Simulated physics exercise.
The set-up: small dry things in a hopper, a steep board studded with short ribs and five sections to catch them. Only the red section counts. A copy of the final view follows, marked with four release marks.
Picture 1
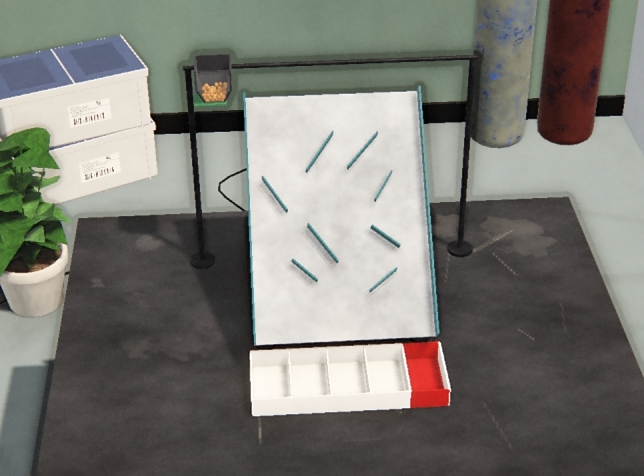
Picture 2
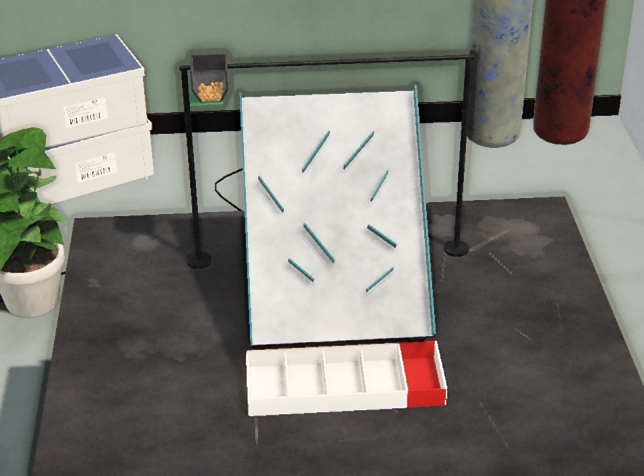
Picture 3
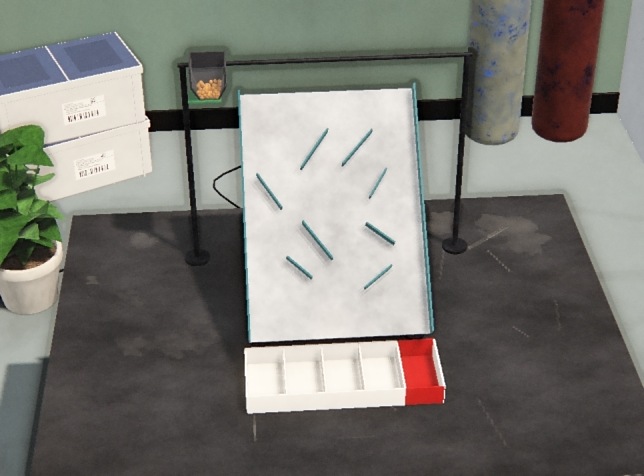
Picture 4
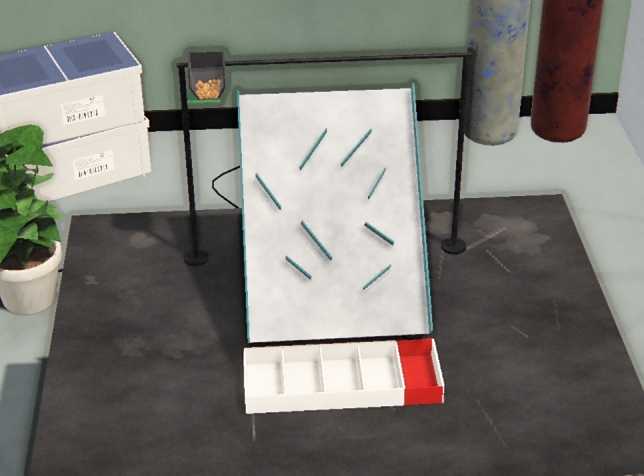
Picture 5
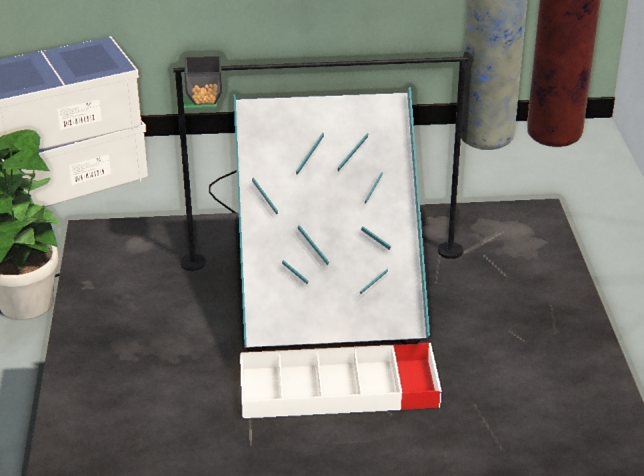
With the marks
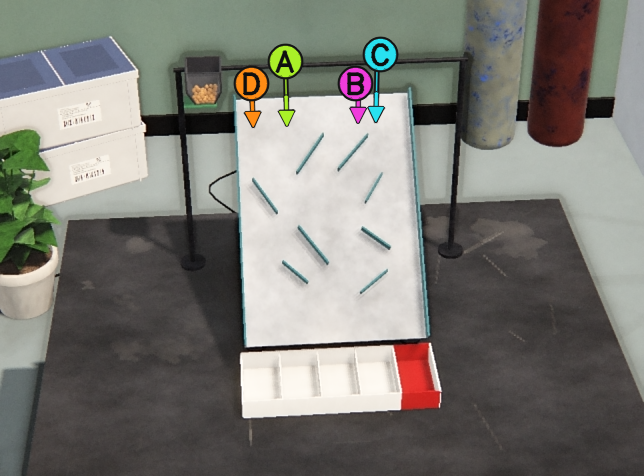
To begin with, a small hopper of tan, roasted-looking bits hangs at the upper left of a steep white board with short teal ribs, above a tray of five sections, the rightmost red. The view then shifts very slightly, while the bits, board and empty tray stay still.
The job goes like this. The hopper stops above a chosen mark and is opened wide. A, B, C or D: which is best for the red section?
The best mark is C.
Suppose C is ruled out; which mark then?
That is mark B.
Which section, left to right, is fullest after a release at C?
The fifth.
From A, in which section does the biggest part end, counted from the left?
It is the third one.
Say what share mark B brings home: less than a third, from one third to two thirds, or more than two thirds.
Mark B gives less than a third.
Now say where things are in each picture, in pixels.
In the first picture, hopper at (214, 92), roasted chickpeas, door shut.
In the second picture, ribs (303, 169) to (329, 131), (344, 166) to (374, 131), (259, 176) to (283, 209).
In the third picture, ribs (370, 196) to (387, 167), (303, 220) to (333, 258), (366, 222) to (395, 242).
In the fourth picture, ribs (286, 256) to (311, 277), (364, 287) to (391, 265).
In the fifth picture, red section at (420, 399), number 5 of 5 from the left.
On the marked copy, mark A meets the board at (286, 120); mark B meets the board at (358, 117); mark C meets the board at (375, 116); mark D meets the board at (253, 121).
With A, none in the red section, all in other sections.
With B, about a quarter in the red section, most in other sections.
With C, about half in the red section, about a third in other sections, a small part outside the box.
With D, a stray few in the red section, nearly all in other sections.
